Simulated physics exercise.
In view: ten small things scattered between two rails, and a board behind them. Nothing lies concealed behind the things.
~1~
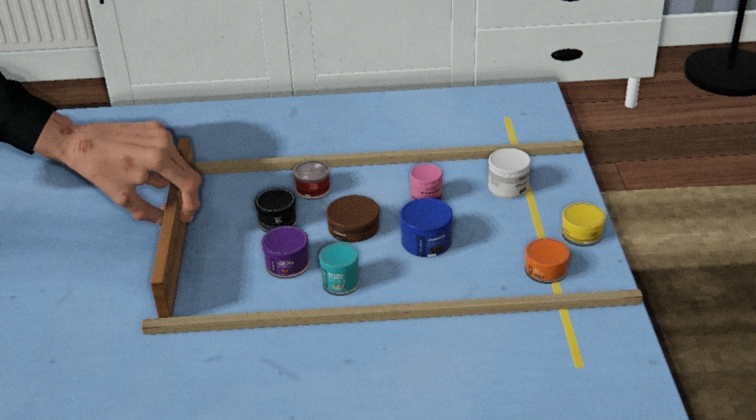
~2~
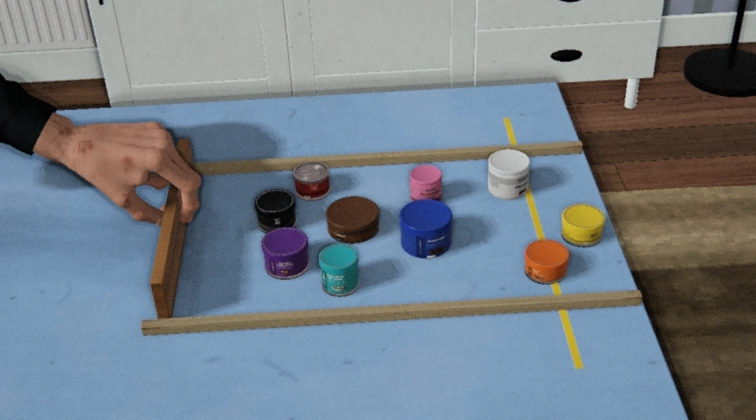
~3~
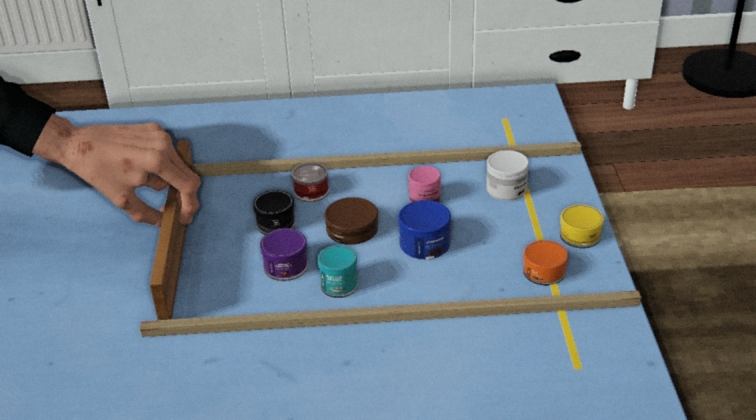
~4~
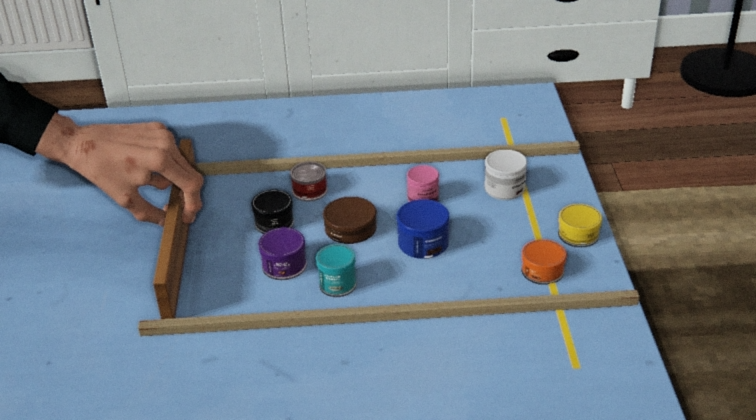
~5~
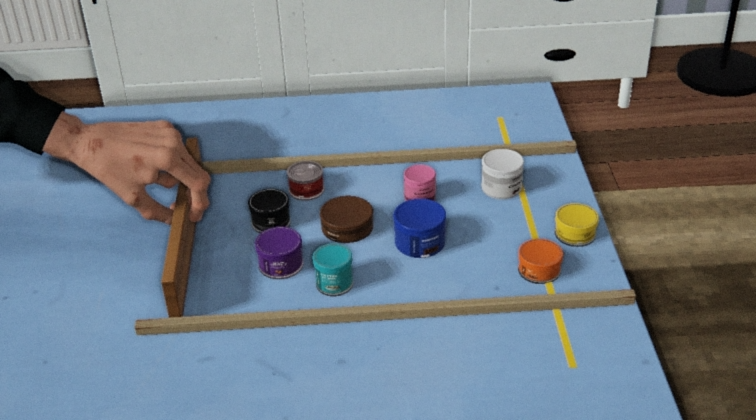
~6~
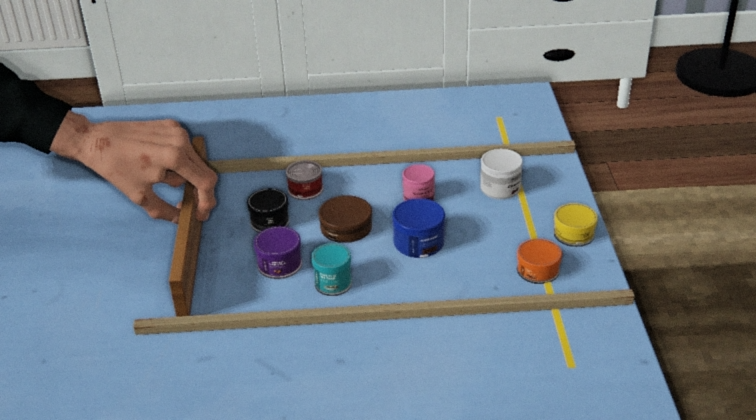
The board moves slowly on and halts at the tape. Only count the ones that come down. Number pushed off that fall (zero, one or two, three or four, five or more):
Pretty sure the pieces that leave the surface number one or two this time.
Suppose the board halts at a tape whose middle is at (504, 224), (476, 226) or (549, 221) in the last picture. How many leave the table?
Try by try, 0, 0 and 3.
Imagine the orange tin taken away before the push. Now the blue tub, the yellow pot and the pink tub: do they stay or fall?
In that case the blue tub stays where it is, the yellow pot goes off the edge, the pink tub stays where it is.
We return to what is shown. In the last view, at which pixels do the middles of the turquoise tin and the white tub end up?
Final spots - turquoise tin (564, 260), white tub (576, 163).
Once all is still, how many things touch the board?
In total, 4.
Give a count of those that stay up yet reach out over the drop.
Overhang count: 3.
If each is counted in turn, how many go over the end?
2.
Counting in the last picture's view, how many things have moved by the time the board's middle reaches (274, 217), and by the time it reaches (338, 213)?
So far 2, and 6 at the second.
Soon after, none off yet; yellow pot at rest near (575, 225); orange tin at rest near (539, 261); white tub at rest near (501, 174).
In the end, the number that fall off is one or two; gone, orange tin and yellow pot.
